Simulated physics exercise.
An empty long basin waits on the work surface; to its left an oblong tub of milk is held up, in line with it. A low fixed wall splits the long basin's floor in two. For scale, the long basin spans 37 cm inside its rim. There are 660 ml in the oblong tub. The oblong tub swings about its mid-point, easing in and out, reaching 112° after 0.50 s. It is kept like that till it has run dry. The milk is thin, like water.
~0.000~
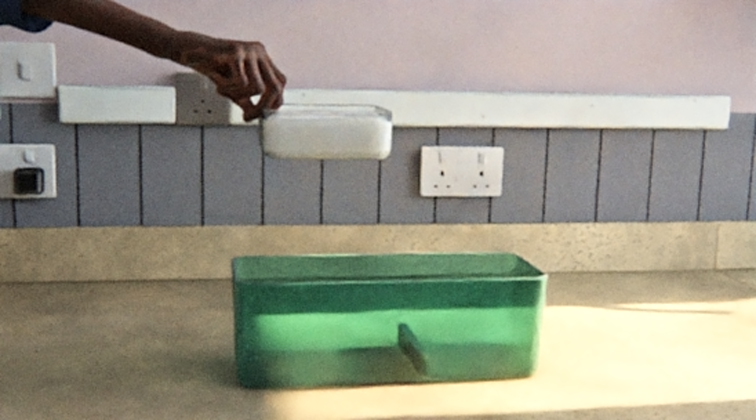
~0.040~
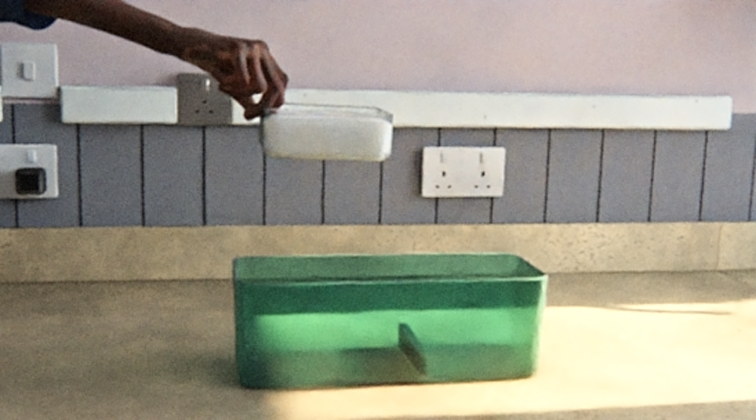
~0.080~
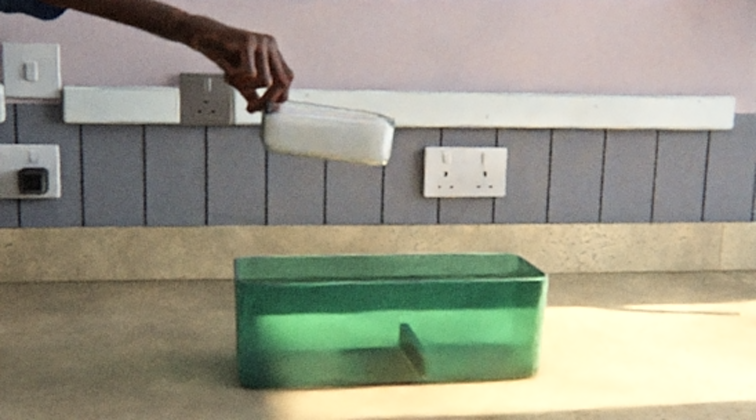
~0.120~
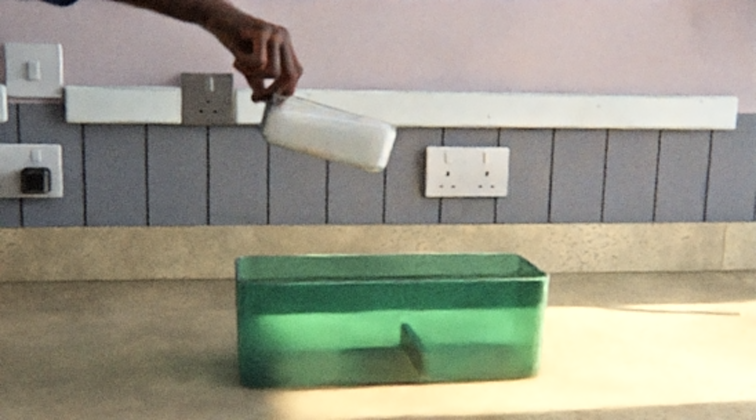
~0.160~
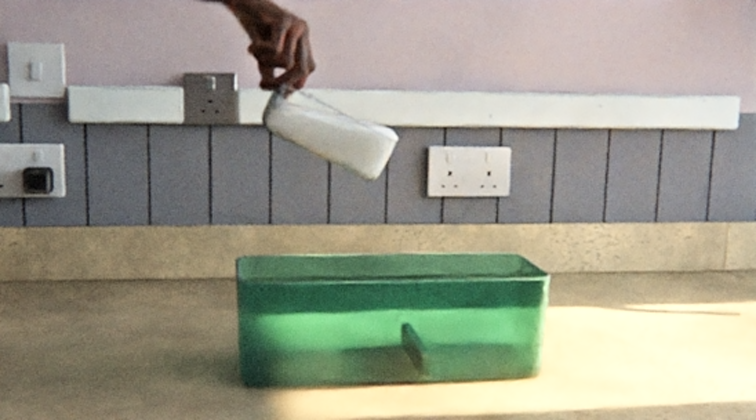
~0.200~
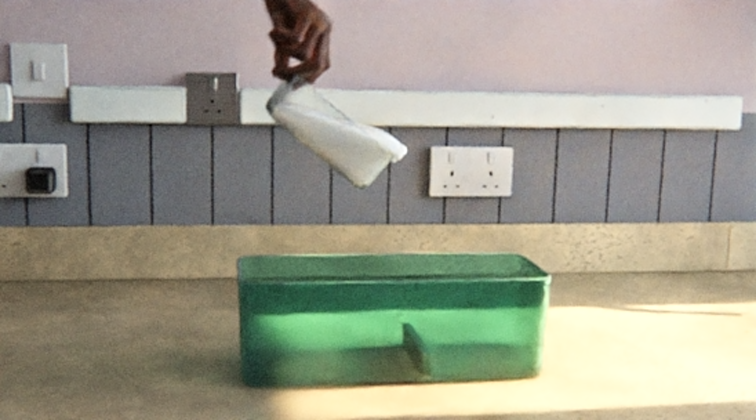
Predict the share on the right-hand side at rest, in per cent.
Roughly 52 per cent is past the wall.
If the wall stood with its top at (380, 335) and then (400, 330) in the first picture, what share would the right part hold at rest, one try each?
In turn about 70 and 65 per cent.
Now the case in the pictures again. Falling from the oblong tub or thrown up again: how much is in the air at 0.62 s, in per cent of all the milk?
Near 10 in a hundred.
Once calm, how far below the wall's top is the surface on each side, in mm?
Some 22 mm on the left and 12 mm on the right.
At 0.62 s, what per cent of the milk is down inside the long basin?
About 84 per cent.
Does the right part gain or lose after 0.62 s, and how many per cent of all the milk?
It goes down by about 10.
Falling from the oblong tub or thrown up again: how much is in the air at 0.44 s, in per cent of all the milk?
About 46 per cent.
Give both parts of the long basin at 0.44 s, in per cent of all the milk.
Near 5 on the left, 40 on the right.
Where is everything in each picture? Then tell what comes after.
Tilt 0°; pouring edge (384, 111); surface from (263, 115) to (381, 116); the long basin's rim runs from (234, 271) to (531, 266); the wall's top is at (412, 338), in the first picture.
Tilt 2°; pouring edge (385, 113); surface from (264, 114) to (382, 117), in the second picture.
Tilt 7°; pouring edge (387, 119); surface from (266, 112) to (384, 120), in the third picture.
Tilt 15°; pouring edge (389, 128); surface from (269, 109) to (387, 124), in the fourth picture.
Tilt 26°; pouring edge (388, 139); surface from (270, 106) to (380, 128); 4 per cent is over the edge, in the fifth picture.
Tilt 39°; pouring edge (386, 153); surface from (273, 102) to (373, 133); 11 per cent is over the edge, in the sixth picture.
Then, 0.44 s in, the tilt is 108° and 8 per cent is still to pour, 5 is left of the wall and 40 right of it.
Then, 0.62 s in, the tilt is 112° and 1 per cent is still to pour, 21 is left of the wall and 62 right of it.
Then, 0.80 s in, the tilt is 112° and 0 per cent is still to pour, 31 is left of the wall and 58 right of it.
Then, 1.00 s in, the tilt is 112° and 0 per cent is still to pour, 36 is left of the wall and 55 right of it.
Finally, 39 per cent lies left of the wall, 52 right of it and 9 outside.
